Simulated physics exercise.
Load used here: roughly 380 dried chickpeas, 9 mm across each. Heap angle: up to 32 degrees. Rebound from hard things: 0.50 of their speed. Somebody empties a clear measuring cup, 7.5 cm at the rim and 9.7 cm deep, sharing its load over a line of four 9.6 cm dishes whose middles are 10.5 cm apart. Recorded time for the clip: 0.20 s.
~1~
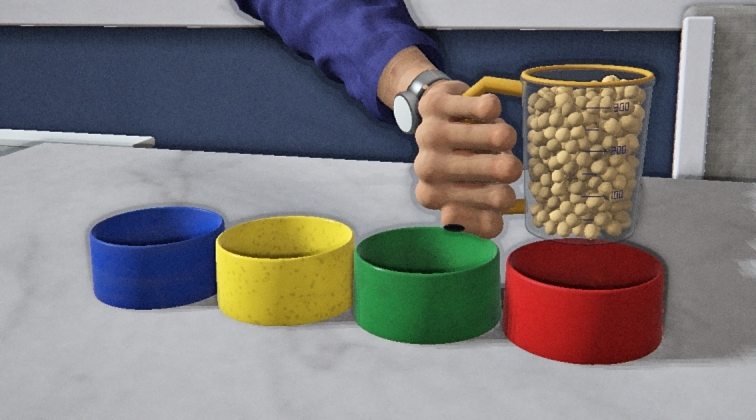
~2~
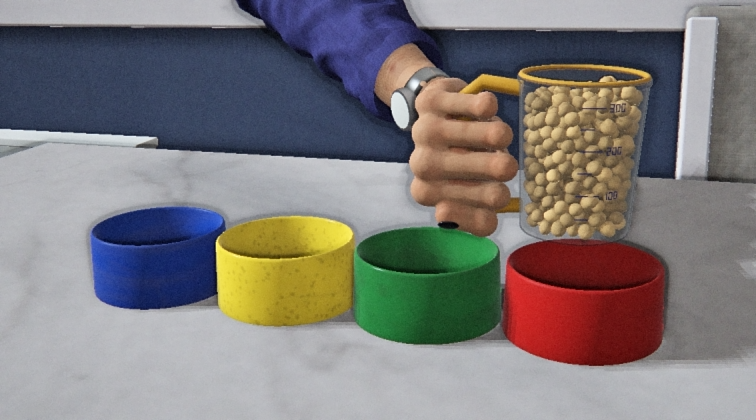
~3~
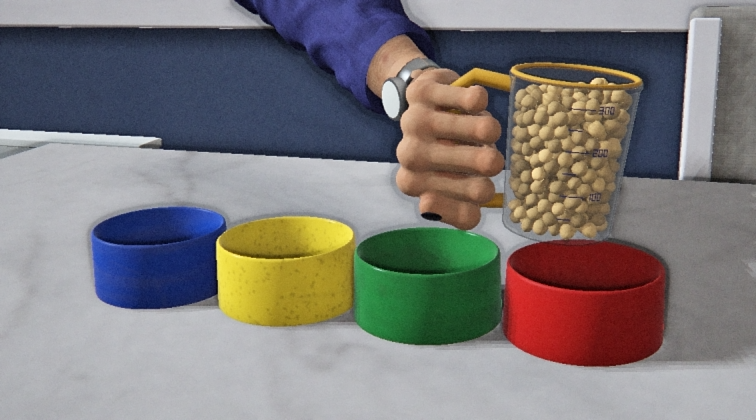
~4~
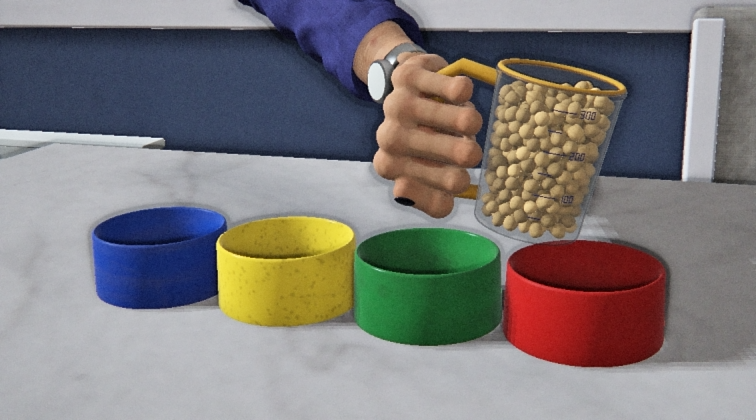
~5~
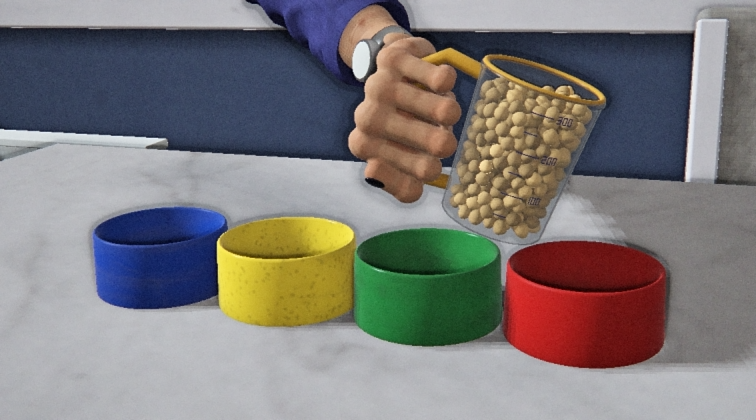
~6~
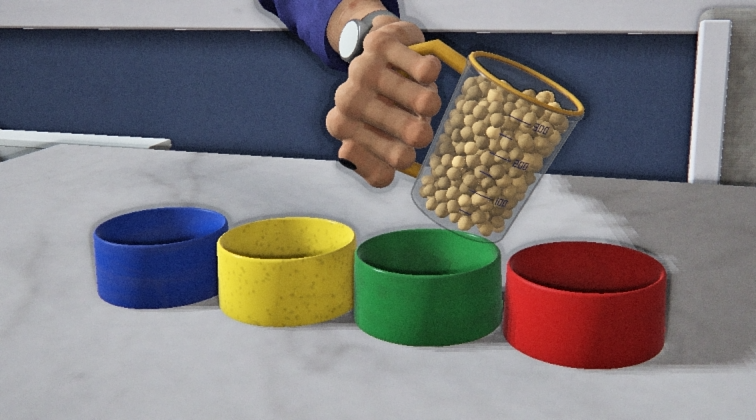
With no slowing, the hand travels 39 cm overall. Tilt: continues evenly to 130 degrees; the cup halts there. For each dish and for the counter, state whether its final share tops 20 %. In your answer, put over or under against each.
Red dish - under; blue dish - over; green dish - under; yellow dish - over; counter - under.
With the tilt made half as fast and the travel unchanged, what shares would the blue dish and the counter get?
Blue 80; counter 20.
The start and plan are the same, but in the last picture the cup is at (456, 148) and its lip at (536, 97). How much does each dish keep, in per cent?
Red 0, blue 70, green 0, yellow 0.
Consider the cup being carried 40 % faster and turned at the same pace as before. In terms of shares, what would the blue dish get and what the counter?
Blue: 60; counter: 30.
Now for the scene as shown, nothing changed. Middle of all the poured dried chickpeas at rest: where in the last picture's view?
Roughly pixel (189, 265).
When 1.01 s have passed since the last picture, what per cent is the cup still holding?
About 0 percent of the load.
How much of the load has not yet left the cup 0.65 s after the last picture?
Reading: Approx. 35 %.
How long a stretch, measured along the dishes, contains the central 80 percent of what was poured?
It spans about 14 centimetres along the dishes.
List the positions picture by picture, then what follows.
In the first frame, cup at (583, 153), tilt 0 degrees, lip at (652, 77), moved 0.0 cm; middle of the pieces at (581, 162); red dish at (584, 264); green dish at (427, 250); yellow dish at (285, 238); blue dish at (158, 226).
In the second frame, cup at (579, 153), tilt 1 degrees, lip at (649, 78), moved 0.3 cm; middle of the pieces at (577, 162).
In the third frame, cup at (565, 153), tilt 5 degrees, lip at (640, 83), moved 1.1 cm; middle of the pieces at (563, 162).
In the fourth frame, cup at (543, 152), tilt 11 degrees, lip at (624, 91), moved 2.5 cm; middle of the pieces at (540, 161).
In the fifth frame, cup at (517, 151), tilt 19 degrees, lip at (603, 101), moved 4.2 cm; middle of the pieces at (513, 159).
In the sixth frame, cup at (491, 150), tilt 26 degrees, lip at (581, 112), moved 5.8 cm; middle of the pieces at (486, 157); red dish at (585, 267); green dish at (427, 252); yellow dish at (287, 238); blue dish at (162, 226).
Then, 0.39 s after the last picture, tilt 100 degrees; cup holds 95 %.
Then, 0.65 s after the last picture, tilt 130 degrees; cup holds 35 %, blue 25 %, yellow 30 %.
Then, 1.01 s after the last picture, tilt 130 degrees; cup holds 0 %, blue 55 %, yellow 30 %.
In the end, red 0 %, blue 55 %, green 0 %, yellow 30 %, counter 15 %.
